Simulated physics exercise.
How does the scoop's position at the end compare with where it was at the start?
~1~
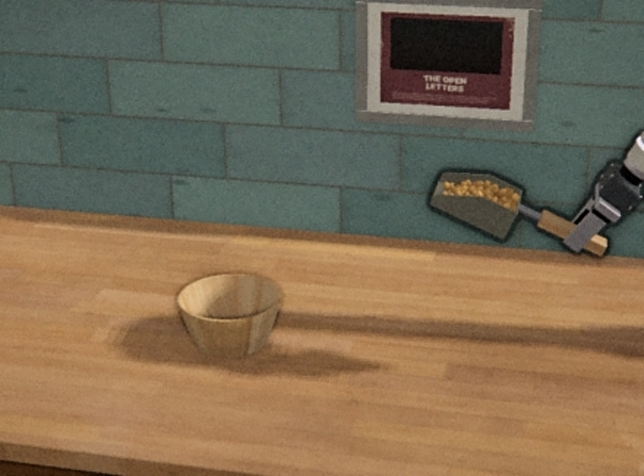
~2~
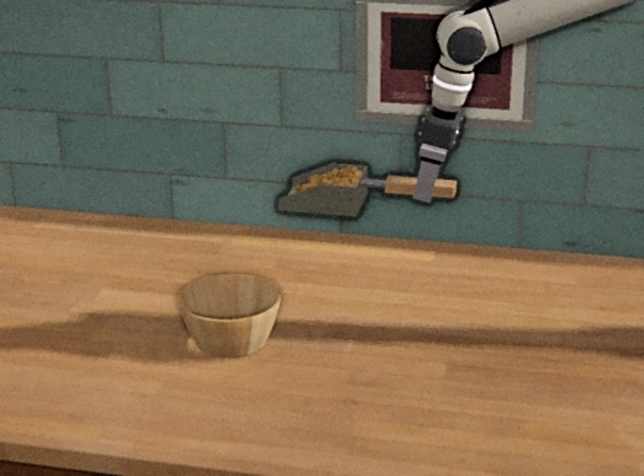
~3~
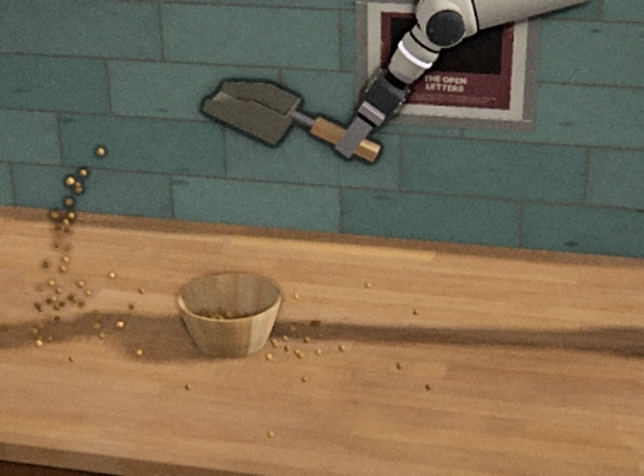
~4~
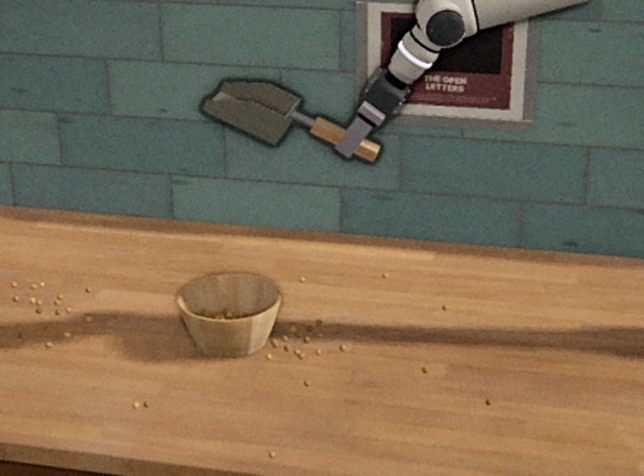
At the start the scoop is over on the right, well away from the bowl. By the end it is much farther left and higher up, held above the level of the bowl.
A robot arm moves a scoop left, spilling chickpeas into a bowl and onto the table.
